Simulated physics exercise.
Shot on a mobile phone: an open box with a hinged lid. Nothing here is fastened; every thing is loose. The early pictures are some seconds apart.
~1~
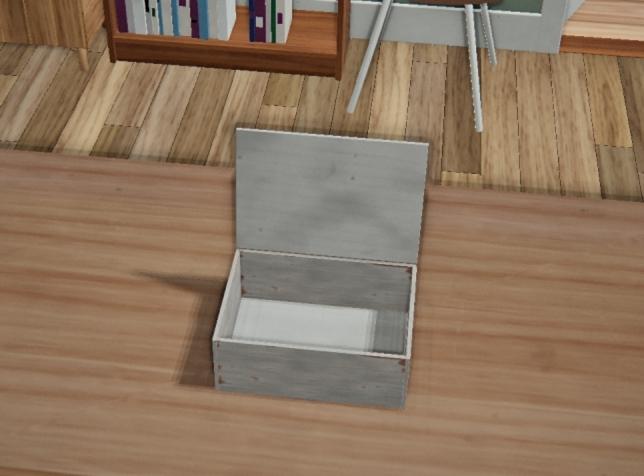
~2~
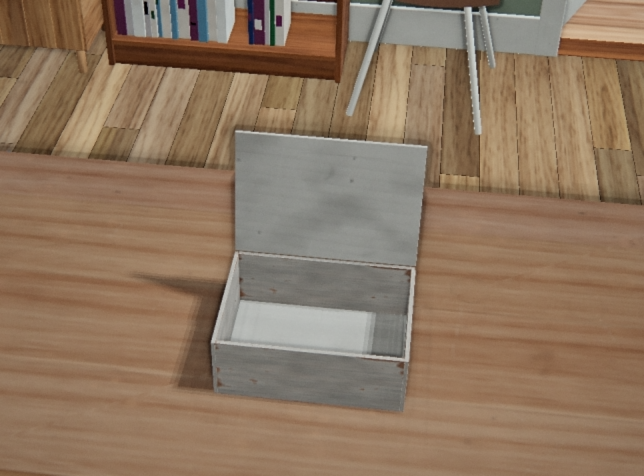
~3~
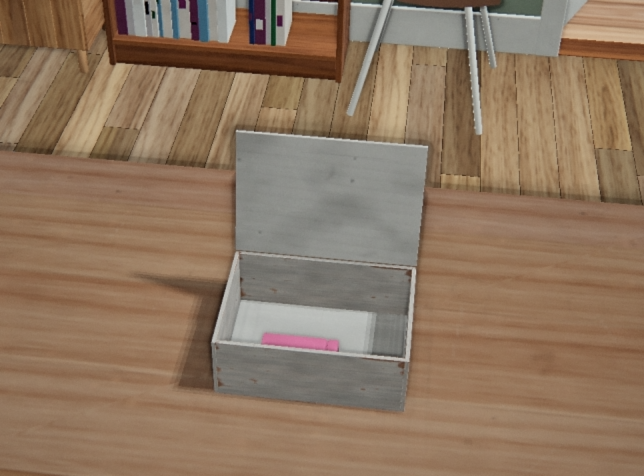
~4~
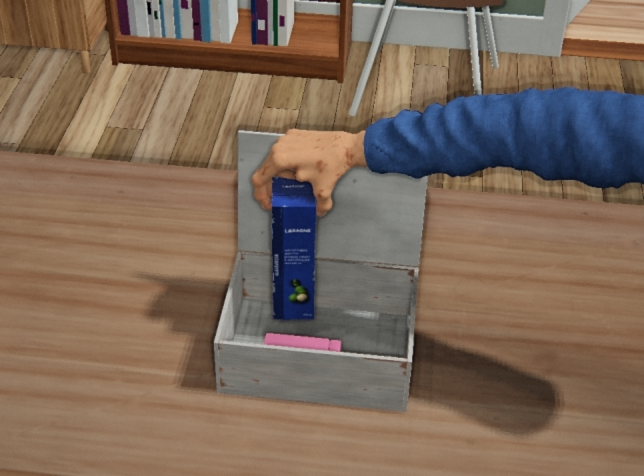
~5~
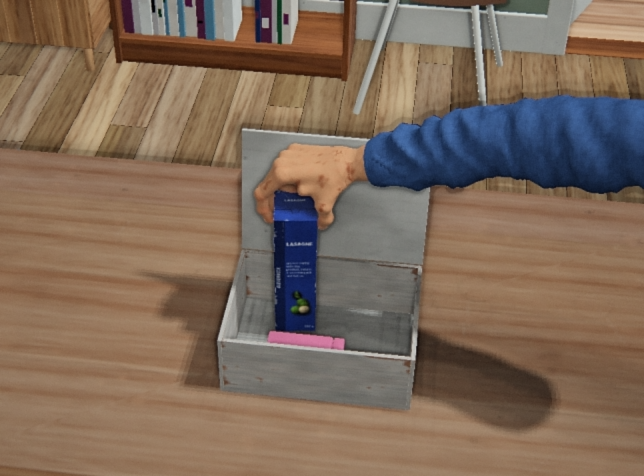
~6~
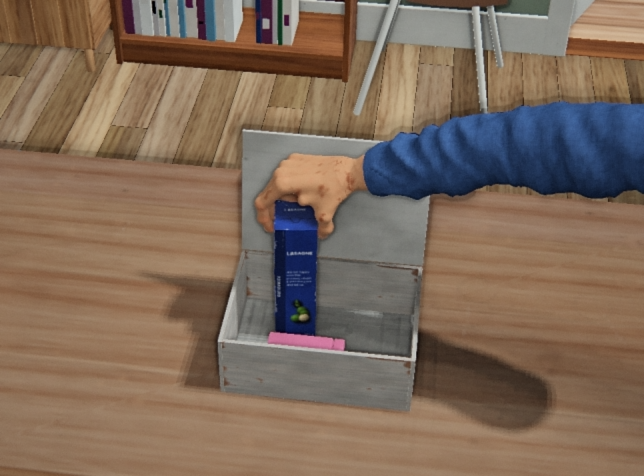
A hand in a blue sleeve lowered a tall blue carton into an open gray wooden box and kept hold of it, after a pink item had appeared inside the box, which was empty at first.
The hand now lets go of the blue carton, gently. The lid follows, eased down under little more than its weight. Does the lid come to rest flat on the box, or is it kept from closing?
The lid is kept from closing.
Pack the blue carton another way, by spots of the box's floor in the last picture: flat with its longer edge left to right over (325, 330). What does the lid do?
The lid goes all the way down.
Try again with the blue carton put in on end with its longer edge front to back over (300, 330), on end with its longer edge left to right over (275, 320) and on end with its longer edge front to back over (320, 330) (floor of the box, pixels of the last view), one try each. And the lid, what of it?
Trial 1: Lid propped open. Trial 2: Lid propped open. Trial 3: Lid propped open.
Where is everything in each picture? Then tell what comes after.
In the first frame, the last thing is not in view yet.
In the second frame, the last thing is not in view yet.
In the third frame, the last thing is not in view yet.
In the fourth frame, on its way; blue carton (293, 250).
In the fifth frame, on its way; blue carton (295, 263).
In the sixth frame, put in, still held; blue carton (295, 272).
Then, 1.40 s later than the last frame, lid 78° above the rim; blue carton tilted by 4° near (295, 275).
Then, 1.80 s later than the last frame, lid 51° above the rim; blue carton tilted by 24° near (295, 291).
Then, 2.10 s later than the last frame, lid 23° above the rim; blue carton tilted by 54° near (295, 316).
When it is over, lid 23° above the rim; lying over in the box, blue carton; pink shaker as before. End places, in pixels of the last picture, blue carton near (295, 316).
